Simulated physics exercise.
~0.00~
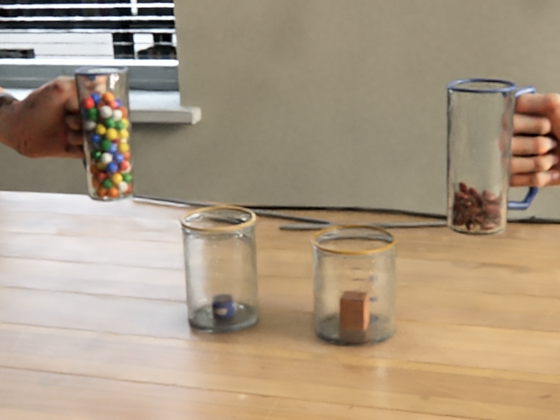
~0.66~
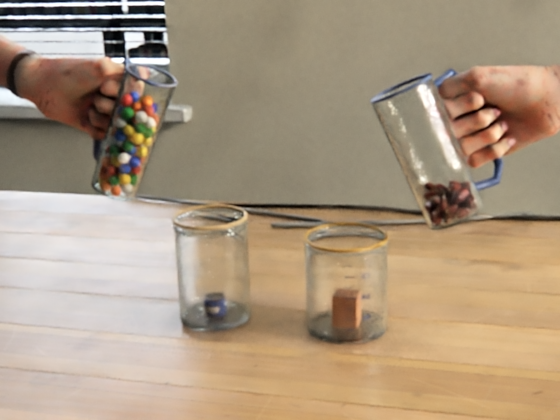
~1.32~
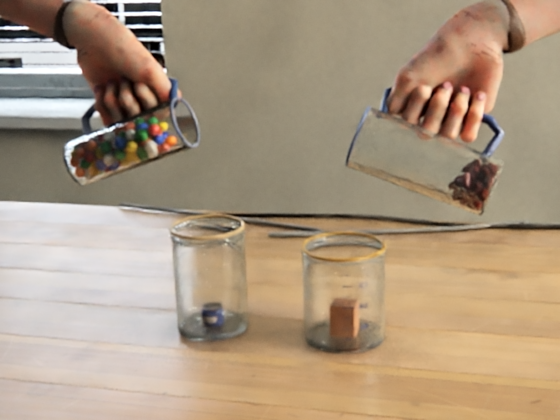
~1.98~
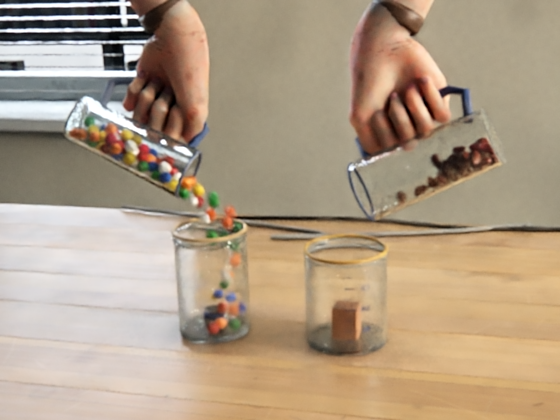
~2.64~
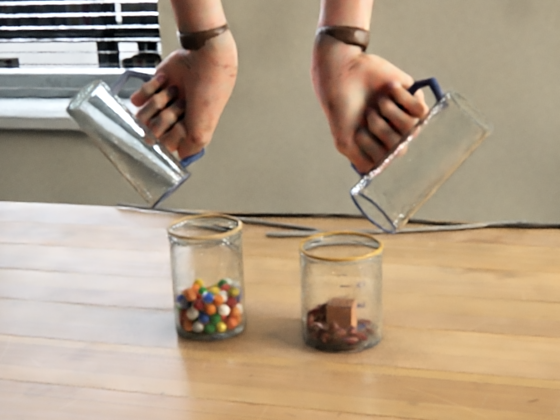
To begin with, two hands hold clear mugs above a wooden table, the left one full of colourful balls and the right one holding a small heap of reddish-brown pieces. Below stand two glass containers, with a small dark blue object in the left and a brown block in the right. The hands tilt both mugs inward until they lie on their sides. The colourful balls start falling into the left glass first, while the brown pieces slide along their mug. Finally both mugs are tipped empty, the blue object is buried, and the block still shows above the brown pieces.
